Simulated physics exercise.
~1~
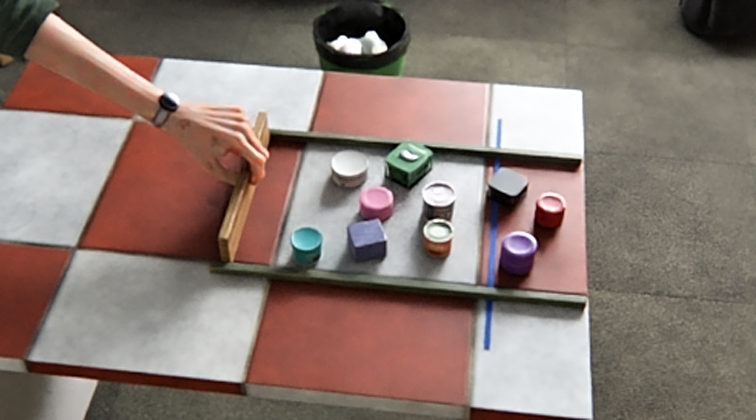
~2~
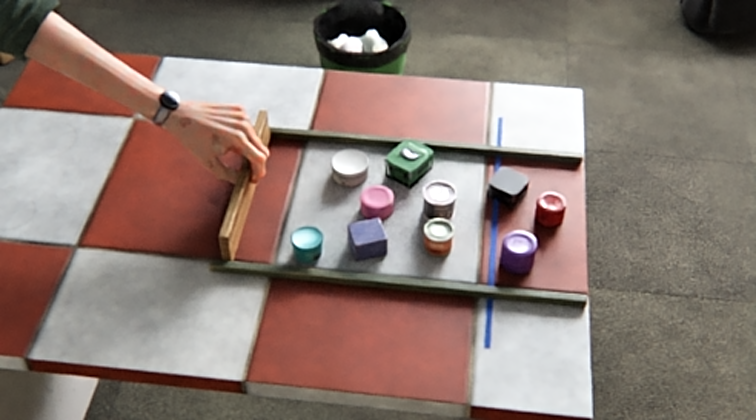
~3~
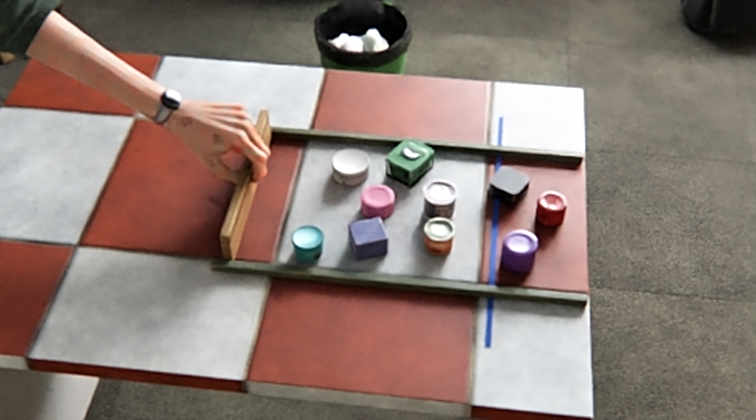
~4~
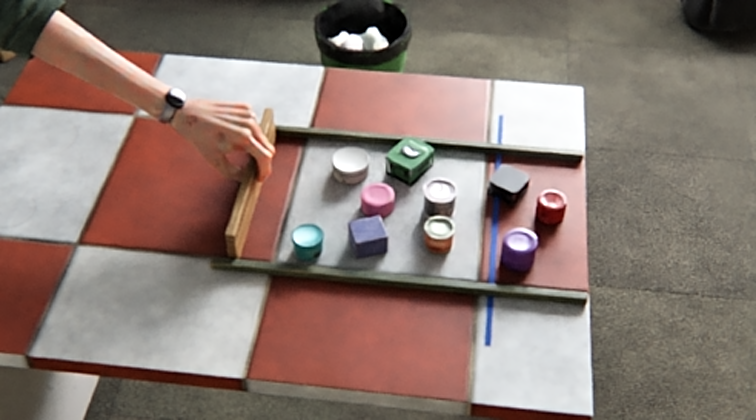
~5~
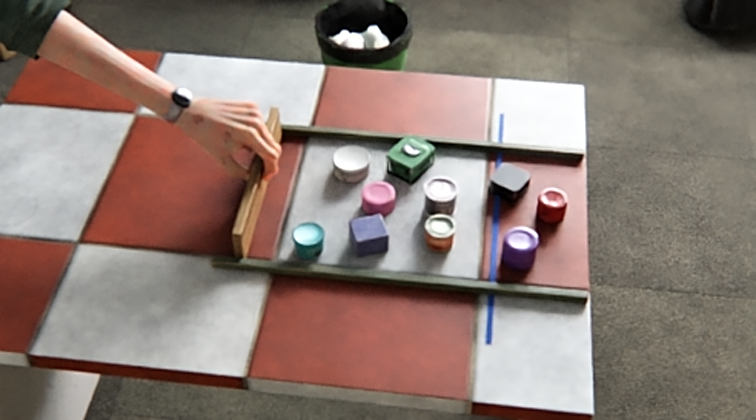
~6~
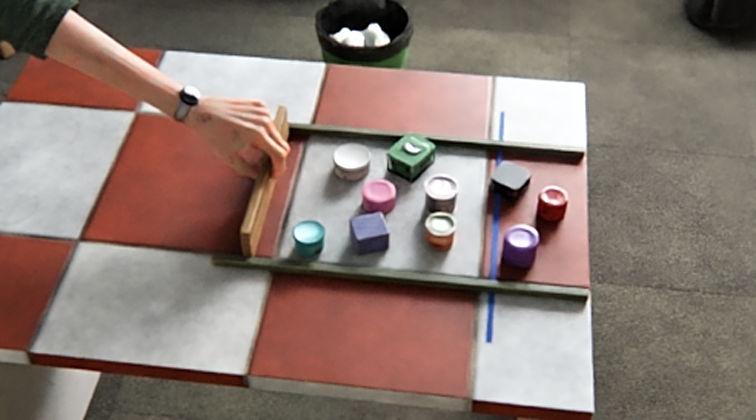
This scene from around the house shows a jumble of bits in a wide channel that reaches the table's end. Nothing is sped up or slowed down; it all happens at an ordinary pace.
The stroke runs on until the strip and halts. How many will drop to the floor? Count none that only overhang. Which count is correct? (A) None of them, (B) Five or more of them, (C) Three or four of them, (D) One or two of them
Answer: A.
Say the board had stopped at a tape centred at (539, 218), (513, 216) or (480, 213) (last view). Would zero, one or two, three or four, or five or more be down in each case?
Place by place, the answers come out as one or two; one or two; none at all.
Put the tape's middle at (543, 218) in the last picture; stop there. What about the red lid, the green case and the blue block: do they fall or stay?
The red lid? It does not stay. The green case? It is safe. The blue block? It is safe.
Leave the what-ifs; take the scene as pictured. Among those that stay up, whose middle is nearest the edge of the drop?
Result: The red lid.
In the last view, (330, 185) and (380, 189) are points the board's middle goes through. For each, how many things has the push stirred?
At the first spot the count is 2, and at the second it is 5.
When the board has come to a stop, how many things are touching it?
The count in contact is 5.
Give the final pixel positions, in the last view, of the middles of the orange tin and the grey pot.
Around (541, 241), then around (545, 203).
Soon after, none off yet; red lid at rest near (552, 204); purple lid at rest near (520, 247); black case at rest near (510, 182).
Then, none off yet; red lid at rest near (552, 204); purple lid moving near (526, 248); black case moving near (515, 183).
At rest, the number that fall off is zero.
